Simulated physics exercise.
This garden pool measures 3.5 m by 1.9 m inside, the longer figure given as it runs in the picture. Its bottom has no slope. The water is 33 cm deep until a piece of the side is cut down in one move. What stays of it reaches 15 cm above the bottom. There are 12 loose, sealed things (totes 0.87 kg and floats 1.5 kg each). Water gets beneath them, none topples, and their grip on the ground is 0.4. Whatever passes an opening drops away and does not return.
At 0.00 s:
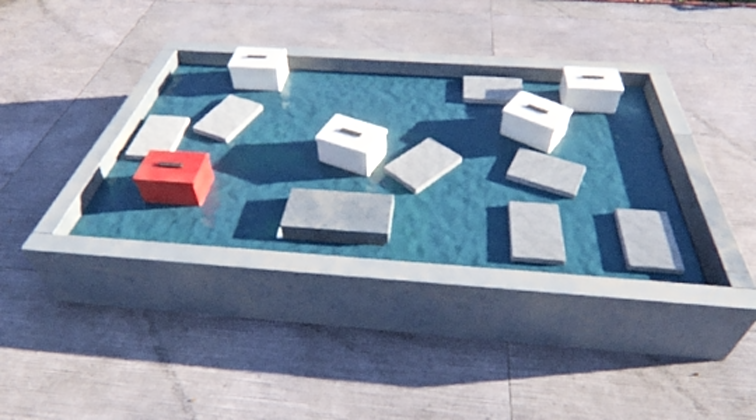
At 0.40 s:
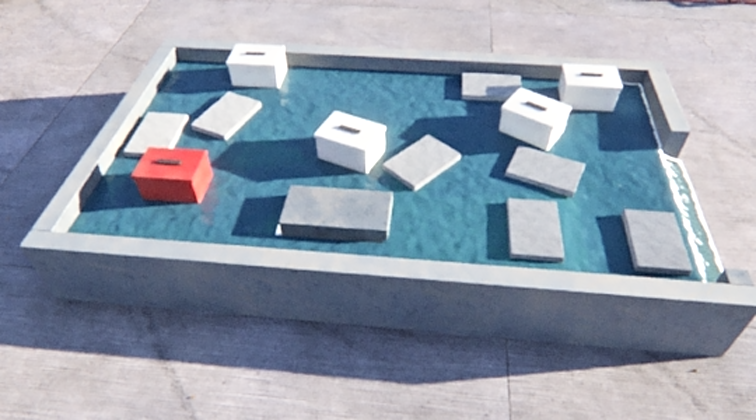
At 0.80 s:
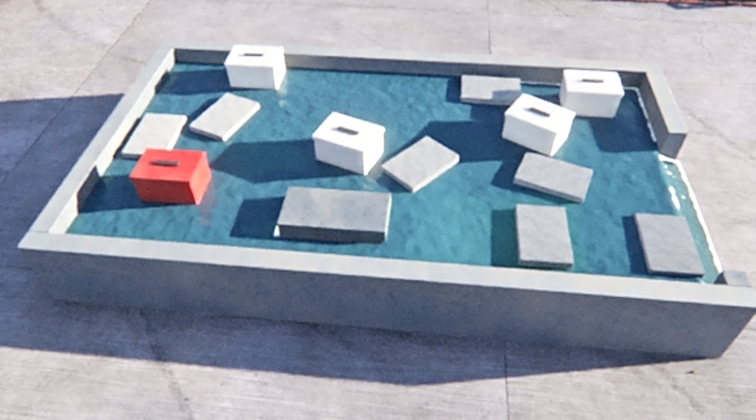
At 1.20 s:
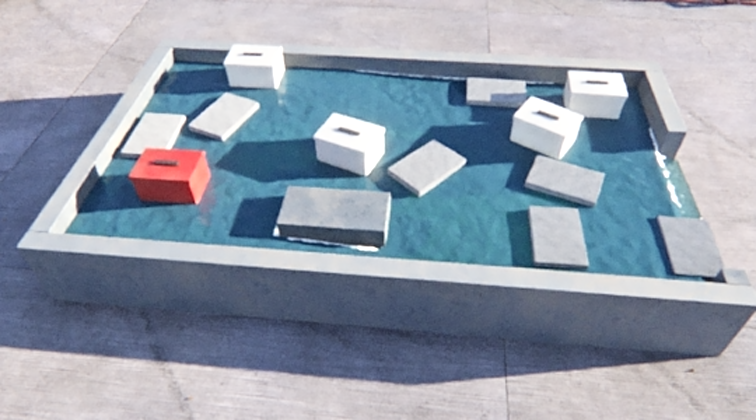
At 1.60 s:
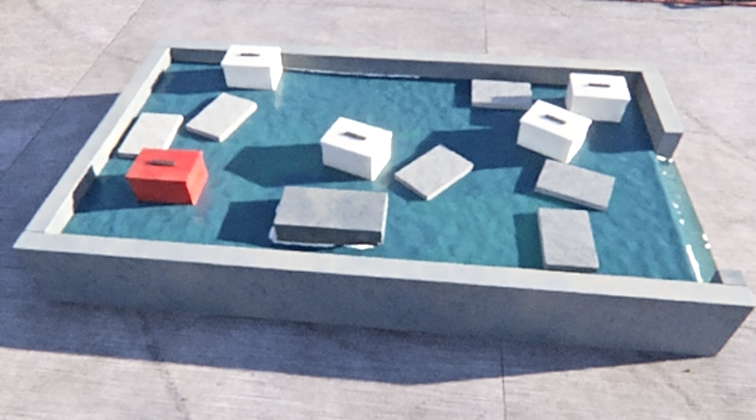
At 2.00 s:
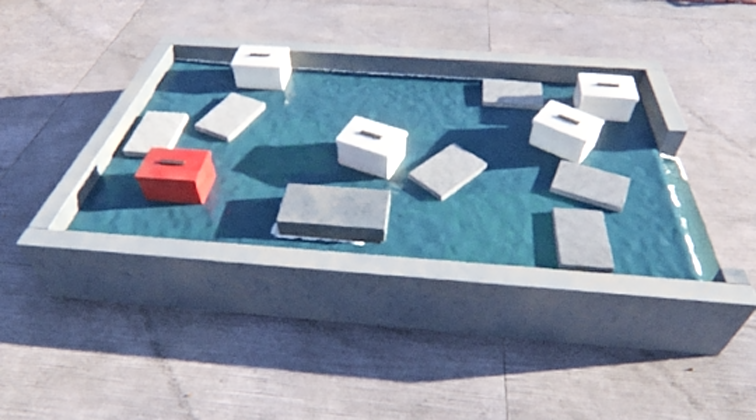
In this clip, a section of a pool's right wall opens, and gray slabs and white boxes on the water drift slightly rightward; one slab moves into the gap and disappears from view, while the red box barely shifts.
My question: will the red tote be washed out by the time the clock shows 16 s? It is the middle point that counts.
Red tote stays inside.
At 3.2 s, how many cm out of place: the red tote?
About 10 cm.
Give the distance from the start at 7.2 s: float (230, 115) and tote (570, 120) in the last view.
In turn: 20 cm, gone out.
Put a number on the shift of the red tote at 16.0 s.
About 30 cm.
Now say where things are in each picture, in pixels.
In the first picture, the red tote at (171, 166), afloat; about 2120 L in view; 0 of 12 have shifted.
In the second picture, the red tote at (169, 163) floats; 33 cm deep round most things; 1 of 12 have shifted.
In the third picture, the red tote at (168, 164) floats; about 2070 L in view; 3 of 12 have shifted.
In the fourth picture, the red tote at (167, 164) floats; 30 cm deep round most things; 6 of 12 have shifted.
In the fifth picture, the red tote at (164, 164), afloat; about 1990 L in view; 8 of 12 have shifted.
In the sixth picture, the red tote at (173, 163), afloat, 3 cm from its start; 30 cm deep round most things; 8 of 12 have shifted.
After 3.2 s the red tote is near (188, 166), 0.1 m from its start, afloat; 1 of 12 are out; 11 afloat.
After 7.2 s the red tote is near (199, 169), 0.2 m from its start, afloat; 4 of 12 are out; 8 afloat.
After 12.0 s the red tote is near (210, 170), 0.2 m from its start, afloat; 5 of 12 are out; 7 afloat.
After 16.0 s the red tote is near (217, 168), 0.3 m from its start, afloat; 5 of 12 are out; 7 afloat.
